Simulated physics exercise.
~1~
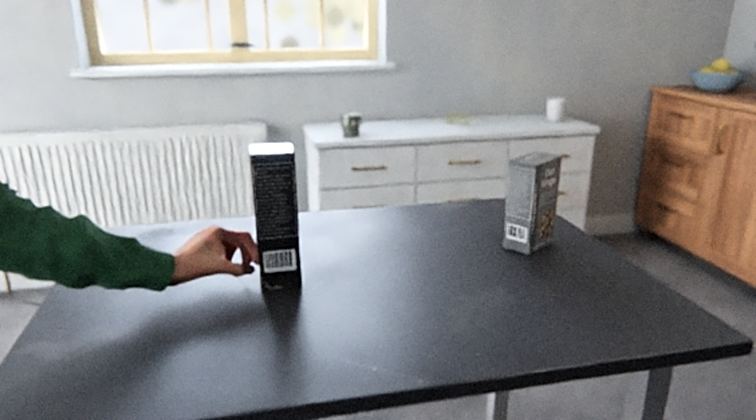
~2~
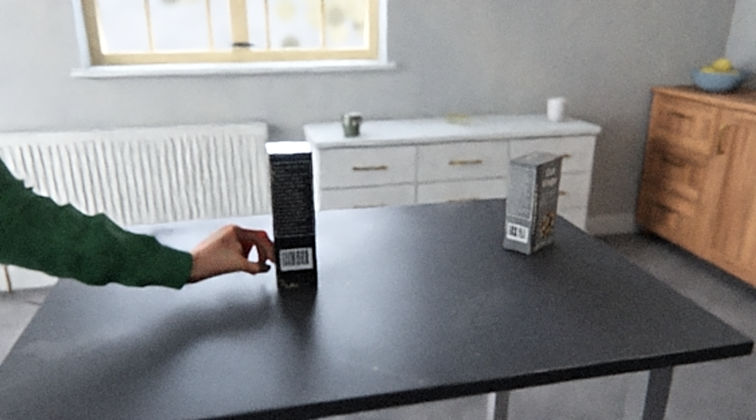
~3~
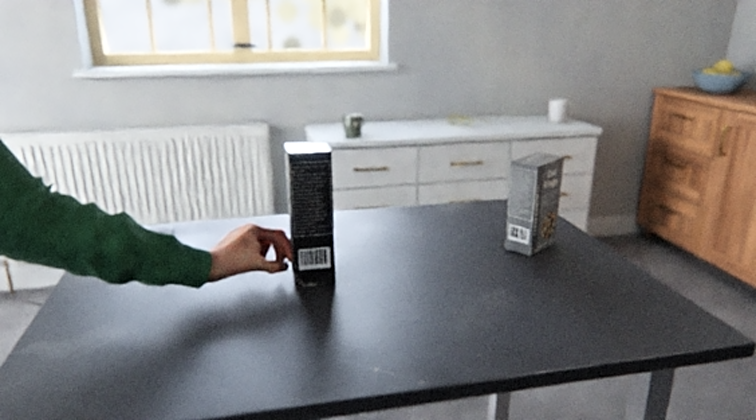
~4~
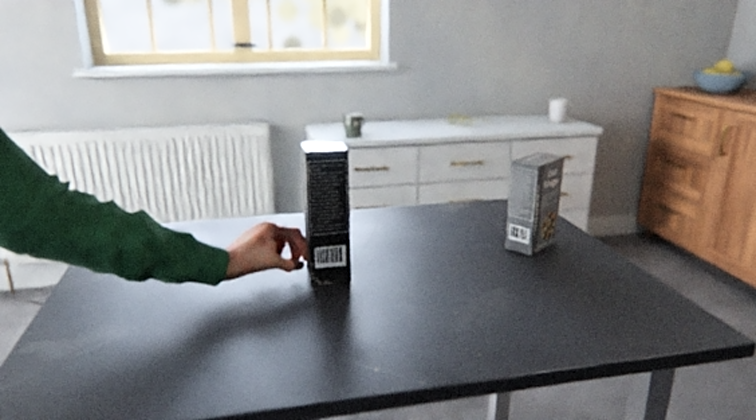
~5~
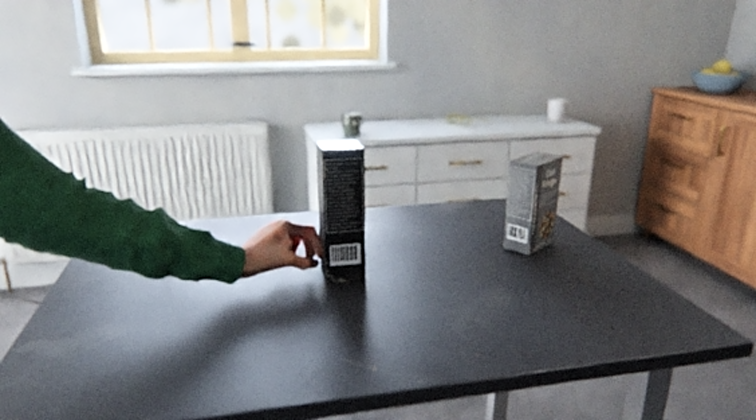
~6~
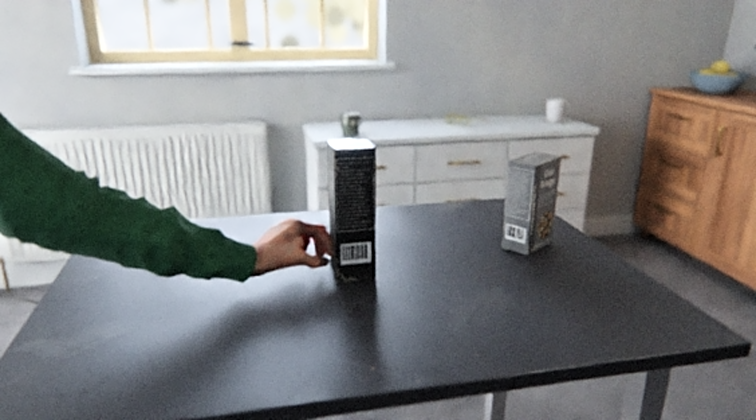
A black carton slides right across the table, pushed by a hand, and stays upright.
